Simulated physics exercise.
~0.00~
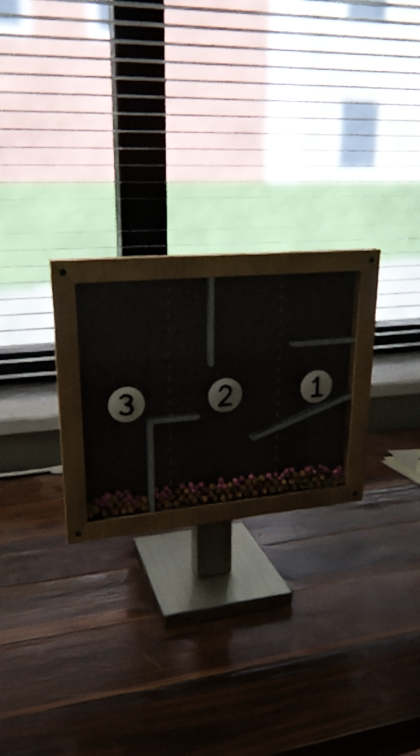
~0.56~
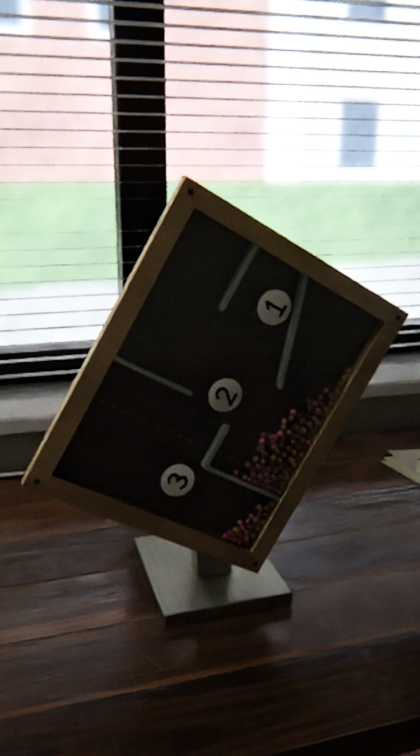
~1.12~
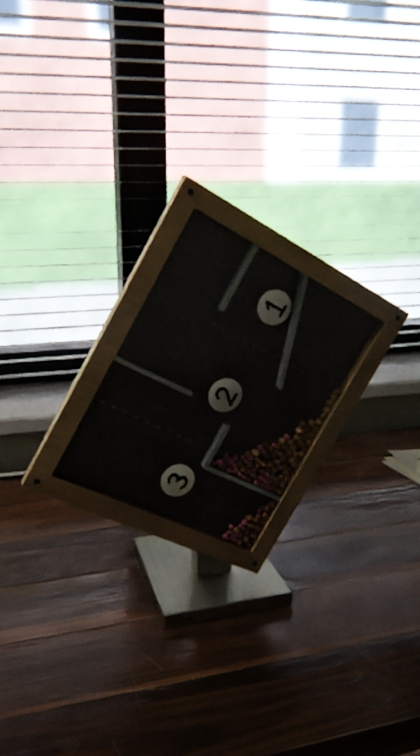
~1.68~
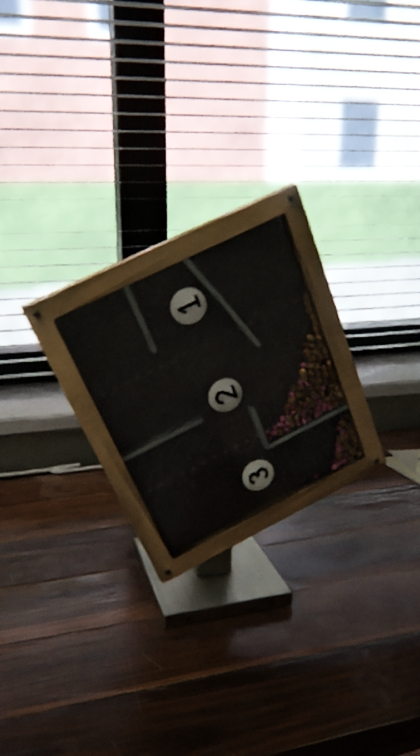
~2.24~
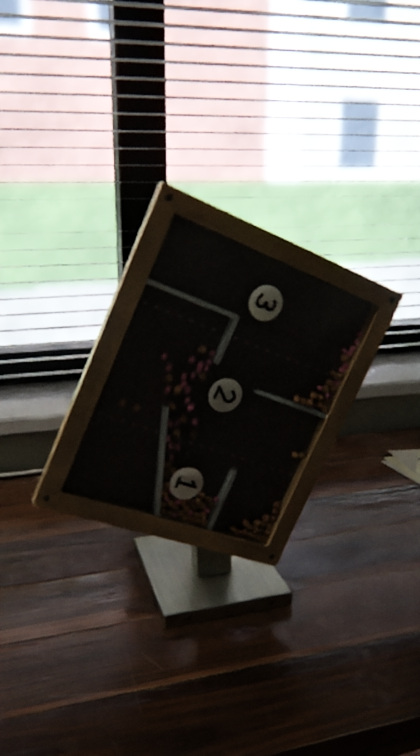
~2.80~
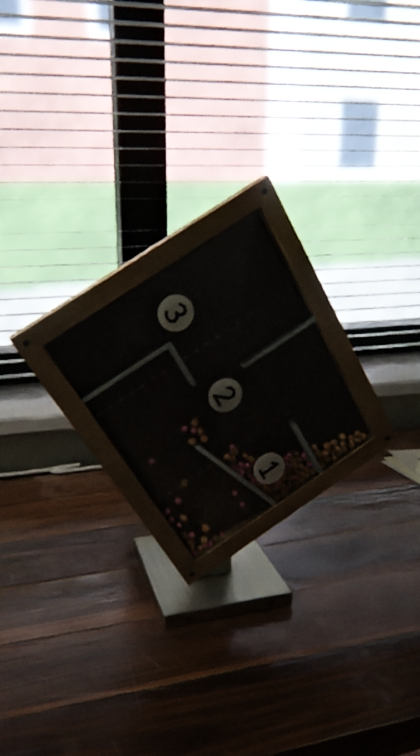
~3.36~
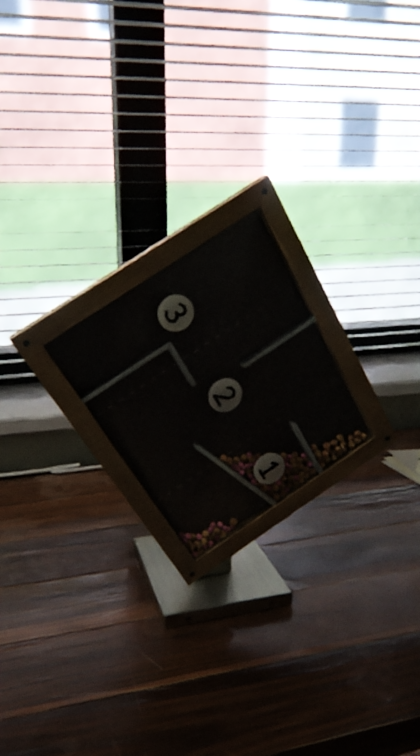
On a dark wooden table before a window with horizontal blinds, seen from the front by a still camera, a wood-framed, dark-backed box stands on a pale square base. Strips marked one, two and three divide it, and pink and tan beads line its bottom edge. The box tips anticlockwise, and the beads slide into a heap at the lower right. It pauses tilted, then turns on the same way, sending beads tumbling past the inner bars. It stops with the one low down, and the last beads settle along the bottom, mostly around the strip marked one.
